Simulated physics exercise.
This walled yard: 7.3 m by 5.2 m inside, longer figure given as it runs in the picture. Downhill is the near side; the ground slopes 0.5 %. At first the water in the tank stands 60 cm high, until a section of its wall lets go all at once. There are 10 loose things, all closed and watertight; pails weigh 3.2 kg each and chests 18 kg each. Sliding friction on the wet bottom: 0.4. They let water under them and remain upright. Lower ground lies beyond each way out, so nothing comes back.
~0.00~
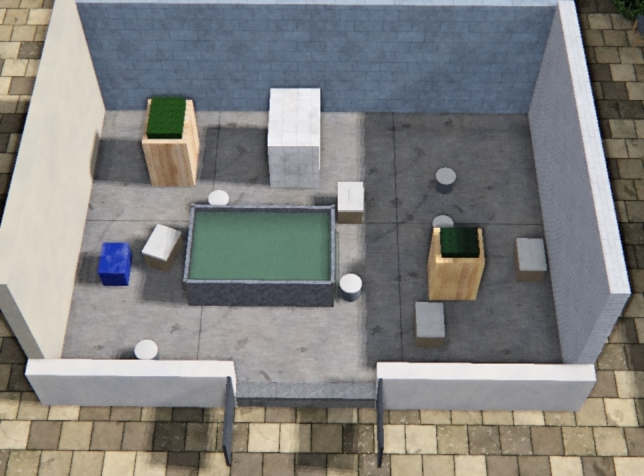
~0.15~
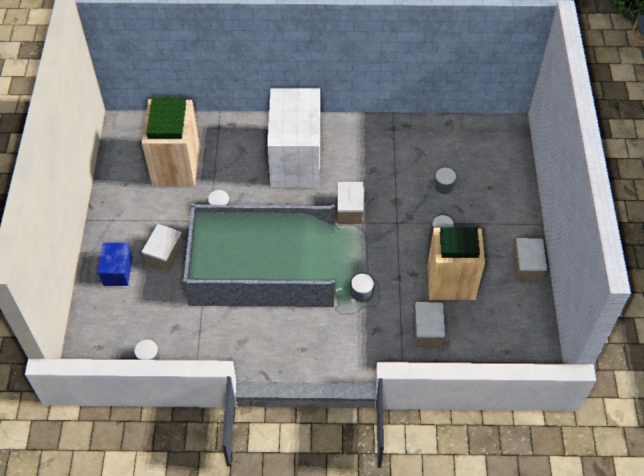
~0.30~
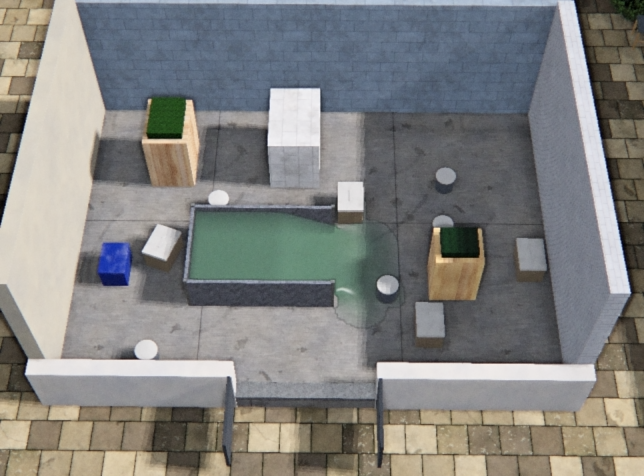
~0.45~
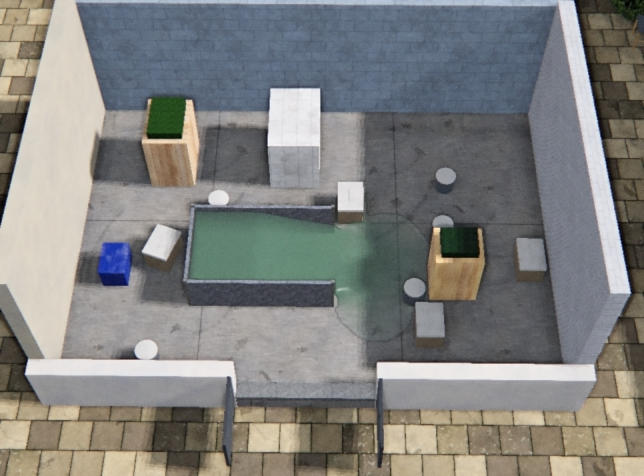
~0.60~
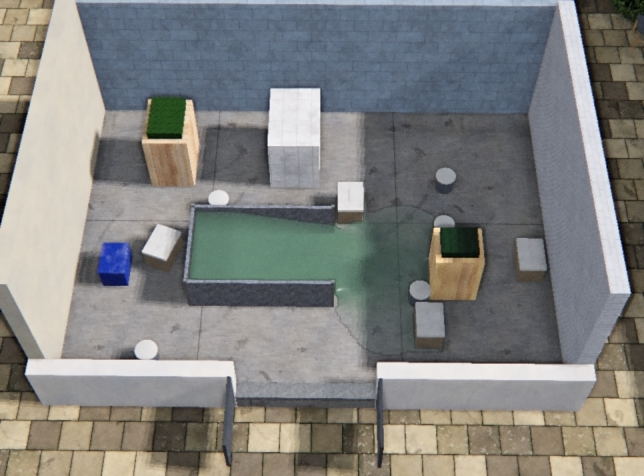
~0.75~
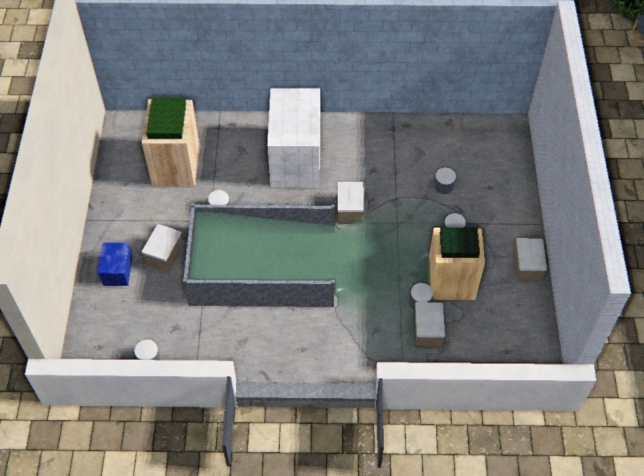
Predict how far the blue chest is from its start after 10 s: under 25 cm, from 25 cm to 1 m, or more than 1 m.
Under 25 cm.
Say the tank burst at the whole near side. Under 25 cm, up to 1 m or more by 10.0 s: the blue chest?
Then the blue chest is nudged along.
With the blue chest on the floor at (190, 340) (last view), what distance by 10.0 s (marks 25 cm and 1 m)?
What happens is that it keeps still.
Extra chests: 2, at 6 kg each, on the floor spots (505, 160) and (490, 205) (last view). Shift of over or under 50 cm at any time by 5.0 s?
Taking them in order, they end up greater and greater.
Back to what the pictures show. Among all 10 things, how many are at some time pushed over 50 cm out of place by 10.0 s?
6.
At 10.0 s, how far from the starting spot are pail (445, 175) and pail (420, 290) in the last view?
Taken in order, the shifts are 150 cm and 140 cm.
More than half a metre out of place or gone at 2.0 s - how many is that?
4.
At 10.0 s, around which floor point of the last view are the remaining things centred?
Averaged position, last view: Near pixel (272, 251).
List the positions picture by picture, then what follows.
The blue chest at (113, 257), on the bottom; 2.8 m2 under water; 0 of 10 have shifted, in the first picture.
The blue chest at (113, 257), on the bottom; 3.4 m2 under water; 1 of 10 have shifted, in the second picture.
The blue chest at (113, 257), on the bottom; 4.4 m2 under water; 1 of 10 have shifted, in the third picture.
The blue chest at (113, 257), on the bottom; 5.5 m2 under water; 1 of 10 have shifted, in the fourth picture.
The blue chest at (113, 257) rests on the ground; 6.4 m2 under water; 1 of 10 have shifted, in the fifth picture.
The blue chest at (113, 257) rests on the ground; 7.3 m2 under water; 2 of 10 have shifted, in the sixth picture.
After 2.0 s the blue chest is near (113, 257), 0.0 m from its start, aground; 0 of 10 are out; 1 afloat.
After 4.5 s the blue chest is near (113, 257), 0.0 m from its start, aground; 0 of 10 are out; 4 afloat.
After 7.0 s the blue chest is near (113, 257), 0.0 m from its start, aground; 0 of 10 are out; 4 afloat.
After 10.0 s the blue chest is near (113, 257), 0.0 m from its start, aground; 0 of 10 are out; 3 afloat.
